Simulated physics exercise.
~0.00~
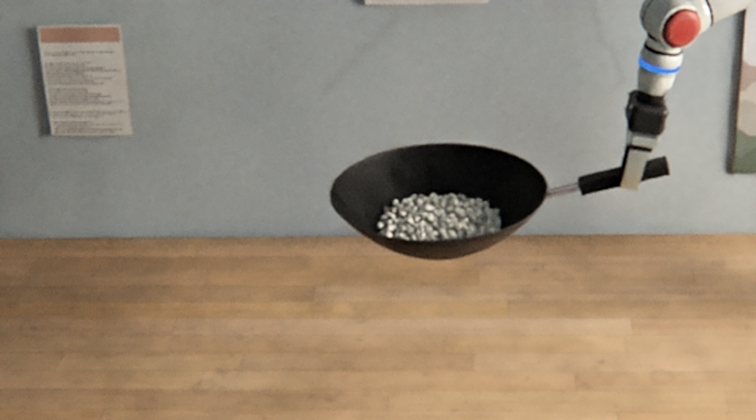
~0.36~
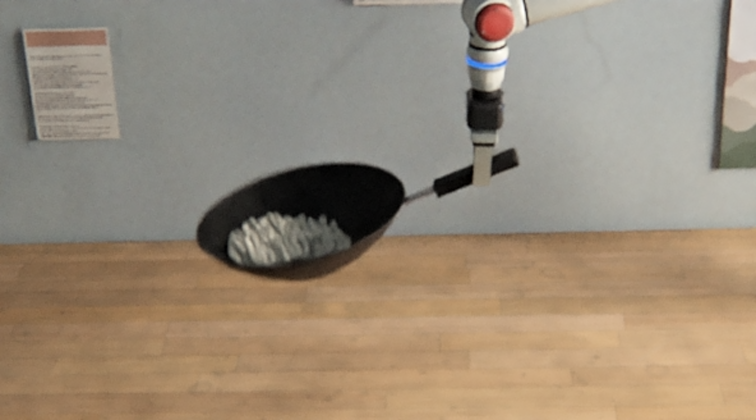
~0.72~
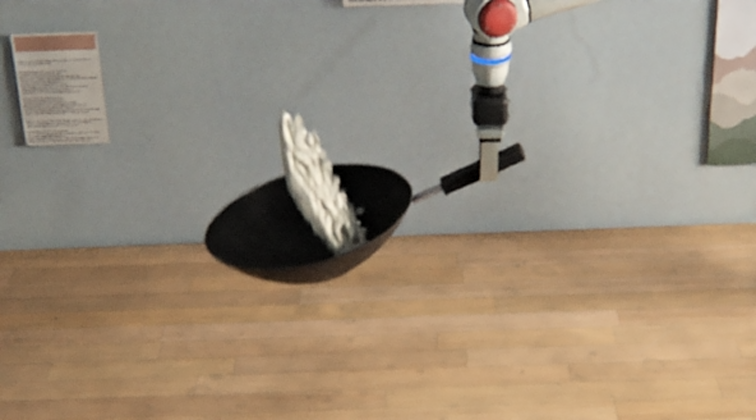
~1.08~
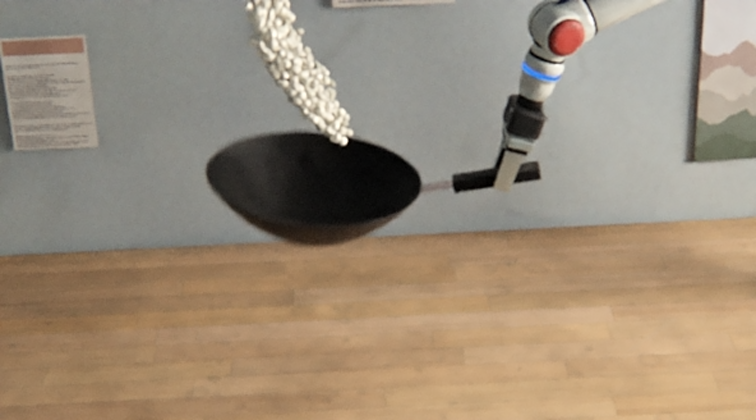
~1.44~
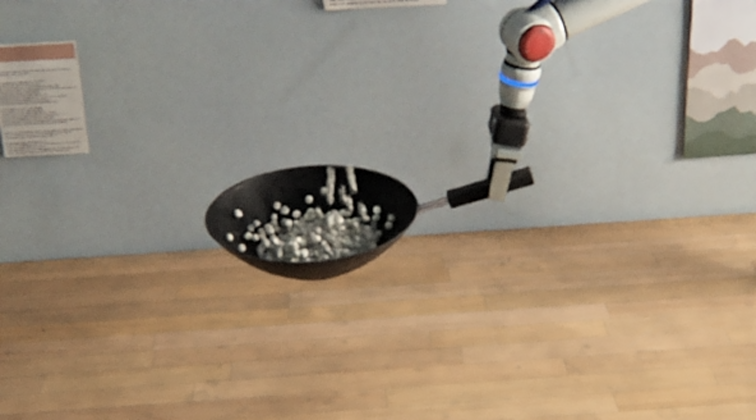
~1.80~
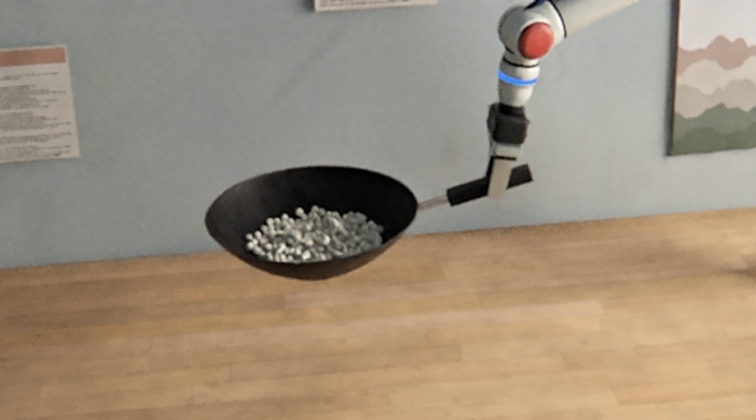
The footage shows a robot arm holding a dark wok of small pale beads above a wooden surface, moving it left and tilting it, then tossing the beads high above the rim before they drop back and settle in a heap inside the upright wok.
